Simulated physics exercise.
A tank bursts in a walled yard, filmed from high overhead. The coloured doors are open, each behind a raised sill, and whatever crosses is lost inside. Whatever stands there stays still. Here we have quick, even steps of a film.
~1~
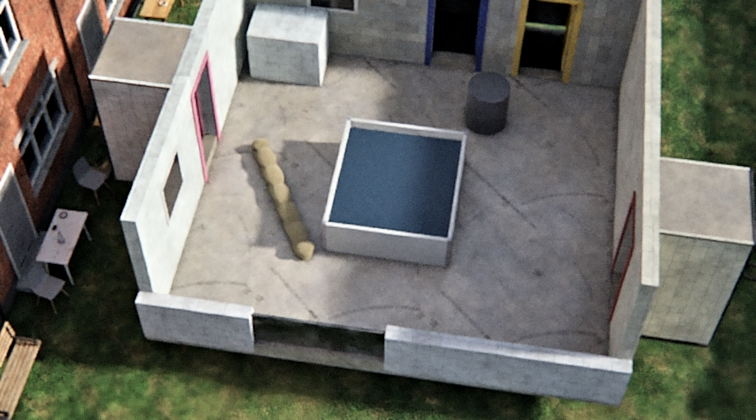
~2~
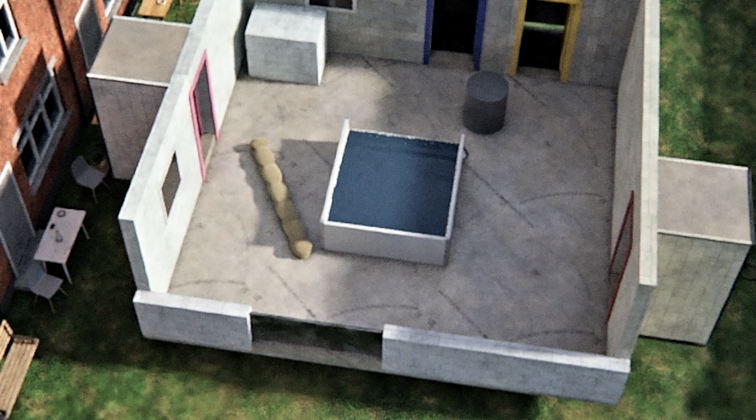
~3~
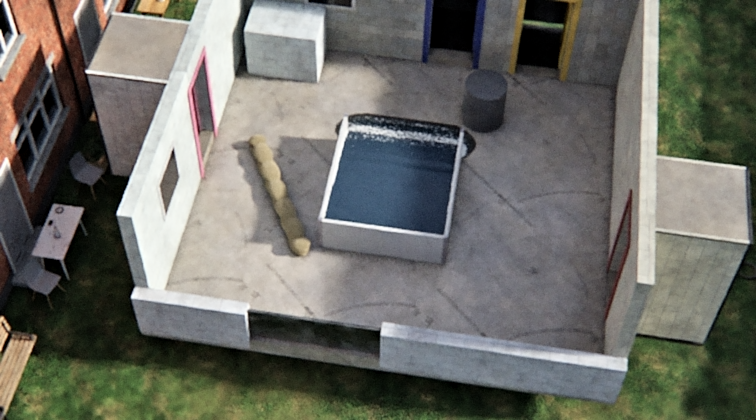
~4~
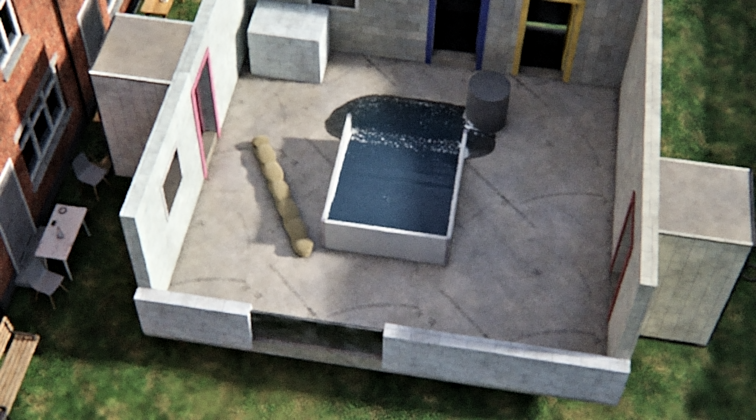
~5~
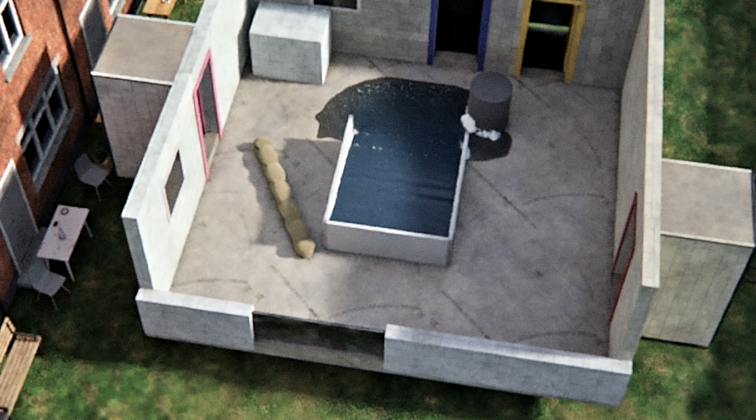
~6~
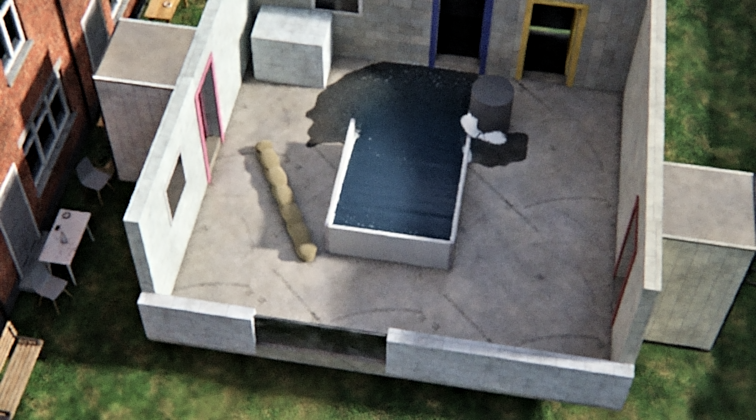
The clip opens on a high view of a walled concrete yard, where an open square tank of dark blue water sits still. The tank's far side gives way and water pours out, spreading across the floor, foaming white against the grey cylinder and reaching close to the blue doorway.
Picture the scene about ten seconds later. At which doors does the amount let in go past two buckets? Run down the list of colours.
In the end the pink door will not top two buckets, the yellow door will top two buckets, the red door will not top two buckets, the blue door will top two buckets.
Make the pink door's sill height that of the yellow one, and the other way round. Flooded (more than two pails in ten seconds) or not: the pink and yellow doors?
Reading: Pink door rises above the limit, yellow door falls below the limit.
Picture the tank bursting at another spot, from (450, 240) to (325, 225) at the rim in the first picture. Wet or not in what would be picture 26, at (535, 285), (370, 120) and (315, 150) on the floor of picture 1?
Log: Point 1 inundated; point 2 unreached; point 3 unreached.
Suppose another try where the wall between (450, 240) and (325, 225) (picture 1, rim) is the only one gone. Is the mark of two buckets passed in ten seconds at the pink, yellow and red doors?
Log - pink keeps within bounds, yellow runs over the limit, red runs over the limit.
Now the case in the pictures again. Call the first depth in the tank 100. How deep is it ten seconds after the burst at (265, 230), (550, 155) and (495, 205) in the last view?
4, 6, 2 %.
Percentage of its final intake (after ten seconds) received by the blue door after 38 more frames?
By then roughly 100 percent of the ten-second total is in.
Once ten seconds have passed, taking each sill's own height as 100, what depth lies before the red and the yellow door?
I reckon it's around 60 and then 160 per cent.
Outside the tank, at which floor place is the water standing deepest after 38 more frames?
Check roughly (313, 243).
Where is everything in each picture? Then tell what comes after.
In the first picture, the open tank at (397, 180) is whole and still.
In the second picture, the front is at (465, 157), out from the gap on the open tank's far side.
In the third picture, the front is at (471, 146), out from the gap on the open tank's far side.
In the fourth picture, water pours out on the open tank's far side and has run to (489, 135).
In the fifth picture, water pours out on the open tank's far side and has run to (469, 94).
In the sixth picture, water pours out on the open tank's far side and has run to (465, 73).
A moment on, water covers 20 % of the floor; the pink door not reached, the yellow door wet at the sill, nothing in, the red door not reached, the blue door over two buckets in.
Next, water covers 35 % of the floor; the pink door not reached, the yellow door wet at the sill, nothing in, the red door not reached, the blue door far over two buckets in.
Then, water covers 45 % of the floor; the pink door wet at the sill, nothing in, the yellow door under two buckets in, the red door not reached, the blue door far over two buckets in.
Later, water covers 80 % of the floor; the pink door wet at the sill, nothing in, the yellow door over two buckets in, the red door wet at the sill, nothing in, the blue door far over two buckets in.
In the end, water covers 95 % of the floor; the pink door wet at the sill, nothing in, the yellow door over two buckets in, the red door wet at the sill, nothing in, the blue door far over two buckets in.
